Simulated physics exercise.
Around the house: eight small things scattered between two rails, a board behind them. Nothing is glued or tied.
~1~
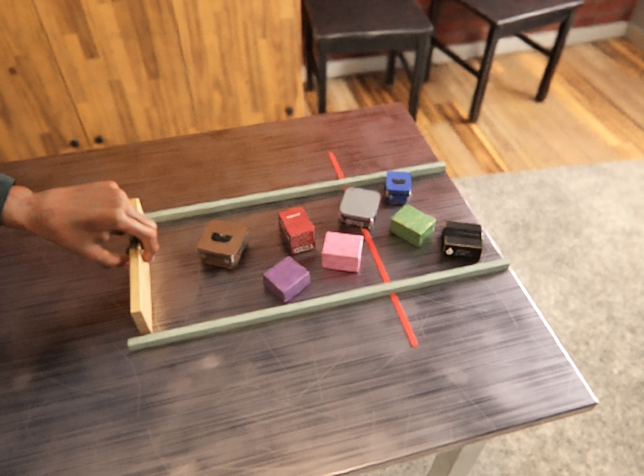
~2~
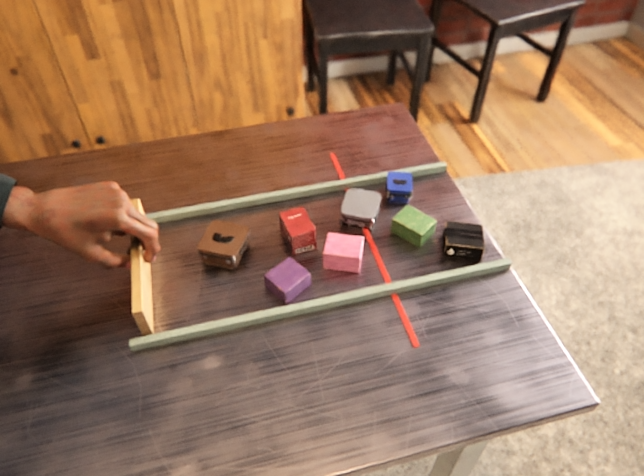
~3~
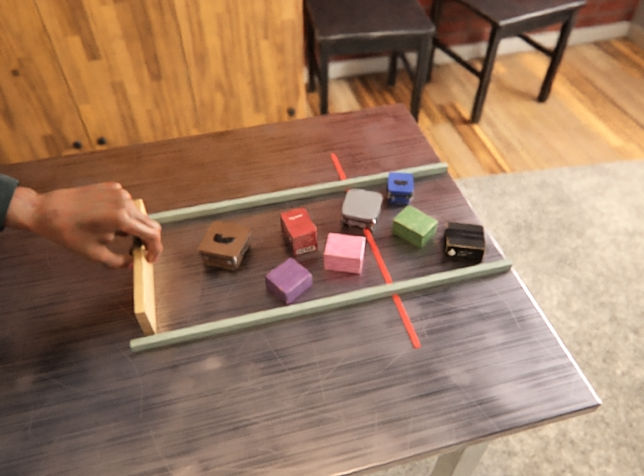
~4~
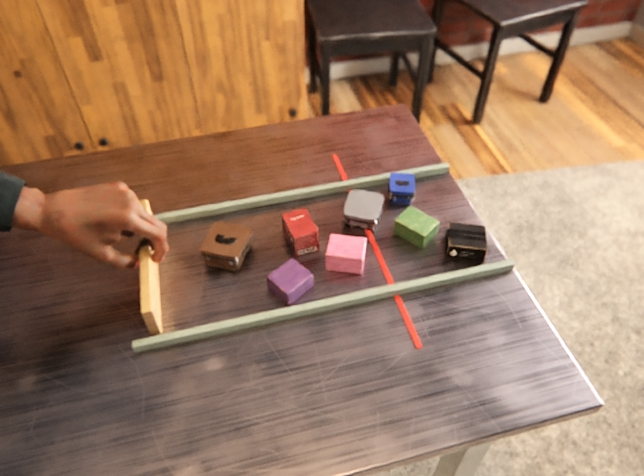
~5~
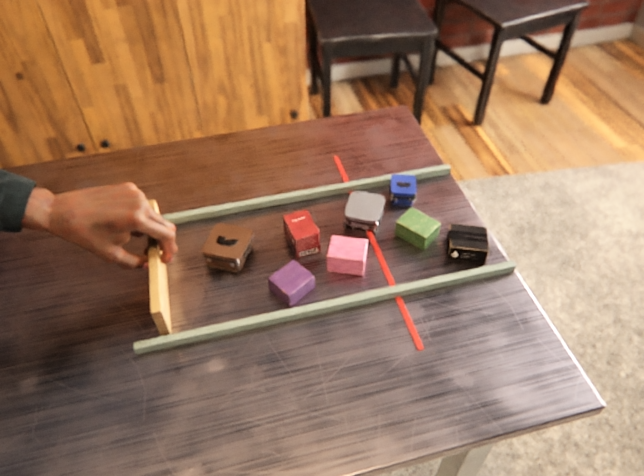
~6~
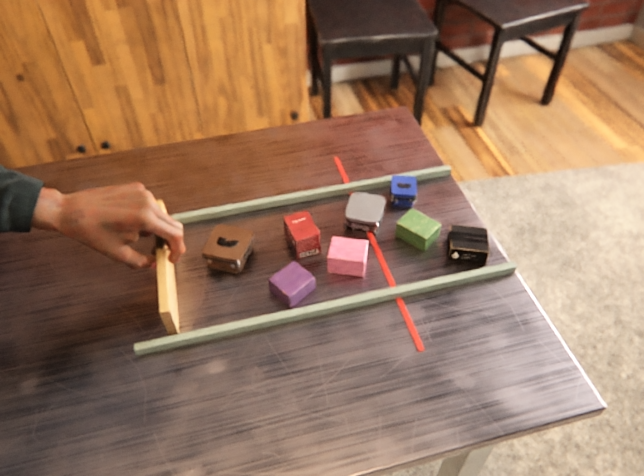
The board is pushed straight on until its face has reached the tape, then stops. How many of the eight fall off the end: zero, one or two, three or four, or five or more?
Here the number that fall off is zero.
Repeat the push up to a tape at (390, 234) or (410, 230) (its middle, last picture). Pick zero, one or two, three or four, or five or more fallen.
For each place: 1 or 2; one to two.
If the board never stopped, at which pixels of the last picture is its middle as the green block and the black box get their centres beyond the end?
Near (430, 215) and (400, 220).
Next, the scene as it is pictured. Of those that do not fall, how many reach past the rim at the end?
It comes to 2.
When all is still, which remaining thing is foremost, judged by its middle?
That is the blue case.
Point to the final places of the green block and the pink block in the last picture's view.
First (449, 226), then (396, 239).
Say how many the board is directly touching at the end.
The number is 3.
A little later, none off yet; black box at rest near (468, 244); blue case at rest near (403, 193); green block at rest near (418, 229).
Next, none off yet; black box at rest near (468, 244); blue case moving near (408, 191); green block at rest near (418, 229).
When it is over, the number that fall off is zero.
